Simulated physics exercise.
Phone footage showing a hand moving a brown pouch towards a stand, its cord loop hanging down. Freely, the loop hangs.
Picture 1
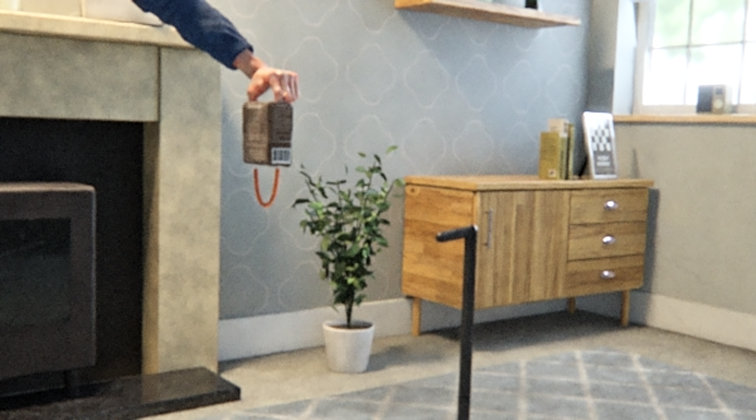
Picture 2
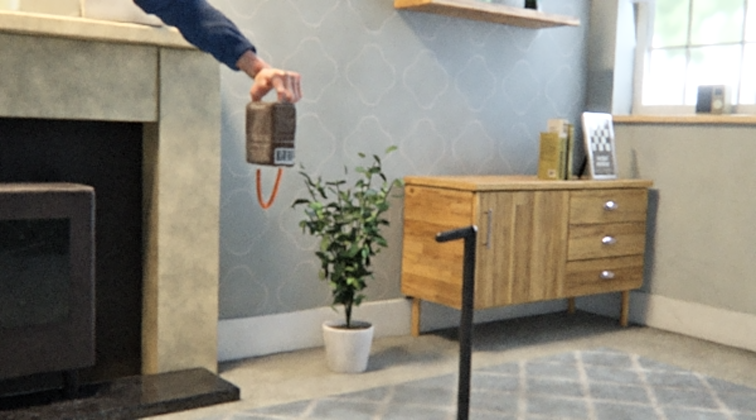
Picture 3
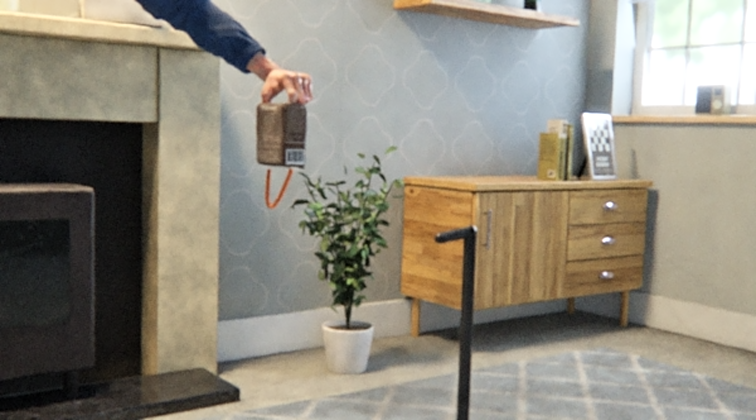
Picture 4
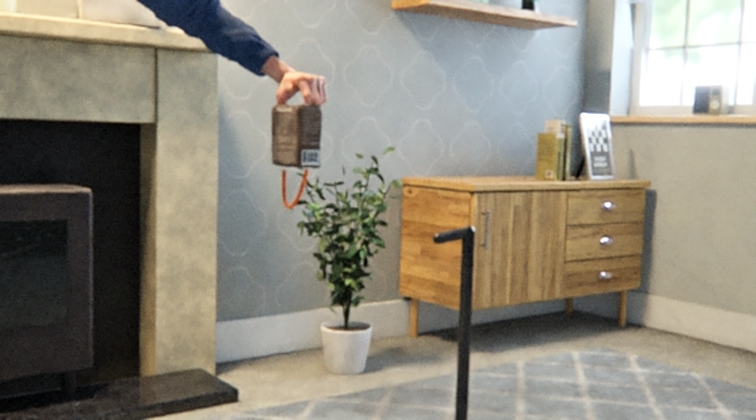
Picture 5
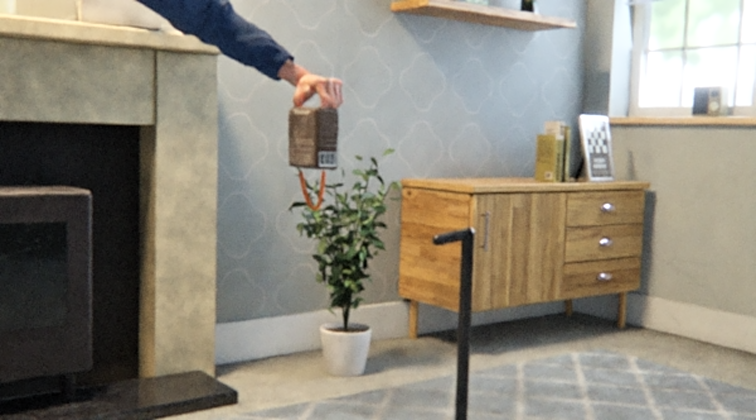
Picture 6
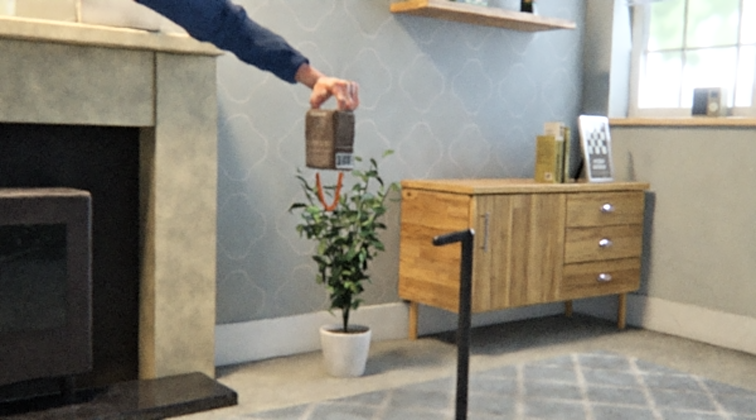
A hand held a brown pouch upside down by one end, its orange cord loop dangling, and moved it slowly to the right past a potted plant, toward a black stand with a hook.
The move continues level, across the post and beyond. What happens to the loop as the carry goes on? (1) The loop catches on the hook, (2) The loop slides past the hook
The loop slides past the hook.
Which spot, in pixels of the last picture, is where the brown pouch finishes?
Once everything settles, look close to pixel (567, 146).
Then, 0.46 s after the last picture, pouch nearing the post near (391, 142).
Then, 1.18 s after the last picture, pouch over the post near (474, 144).
Then, 1.92 s after the last picture, pouch past the post near (548, 146).
At rest, pouch past the post near (567, 146). The brown pouch comes away clean.
